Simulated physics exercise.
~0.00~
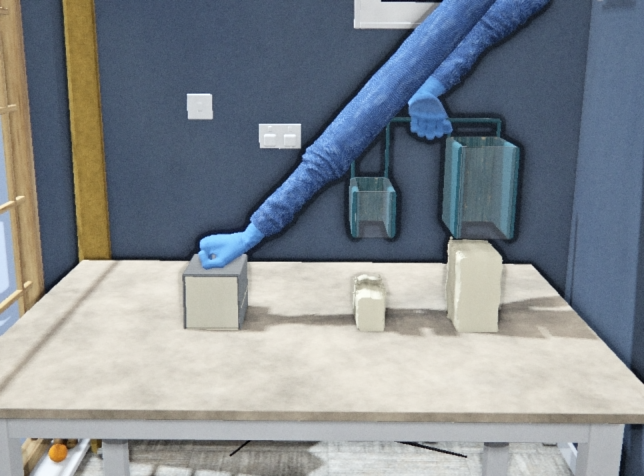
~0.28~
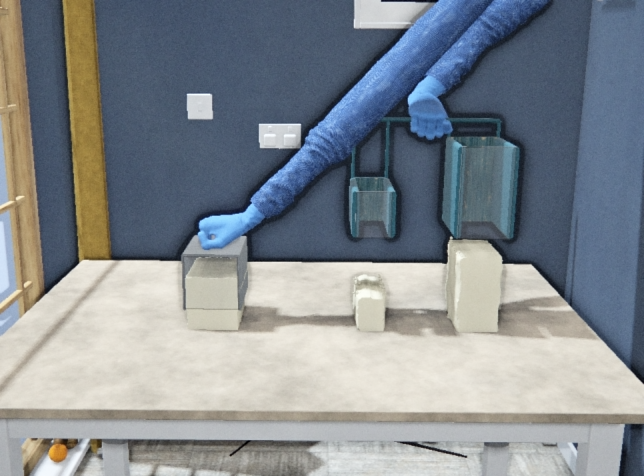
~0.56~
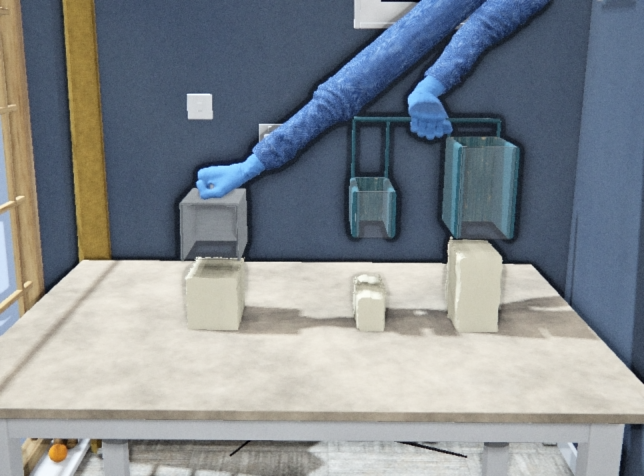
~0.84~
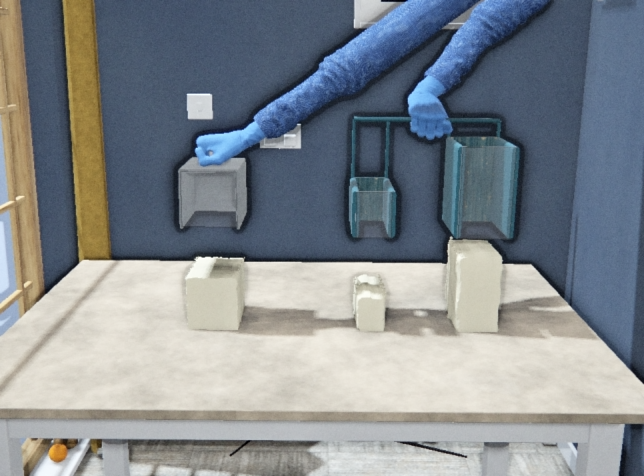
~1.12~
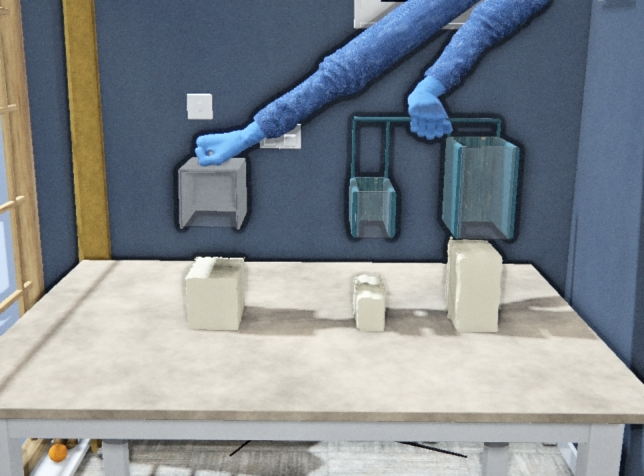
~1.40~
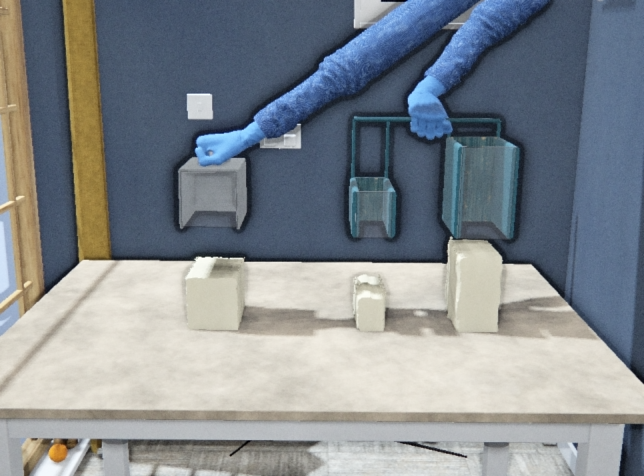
In the video, a blue-gloved hand lifts a translucent grey box-shaped tin straight up off a pale block at the left of a table, then holds it still above. The uncovered block stays standing, nearly full height, beside two other pale blocks.
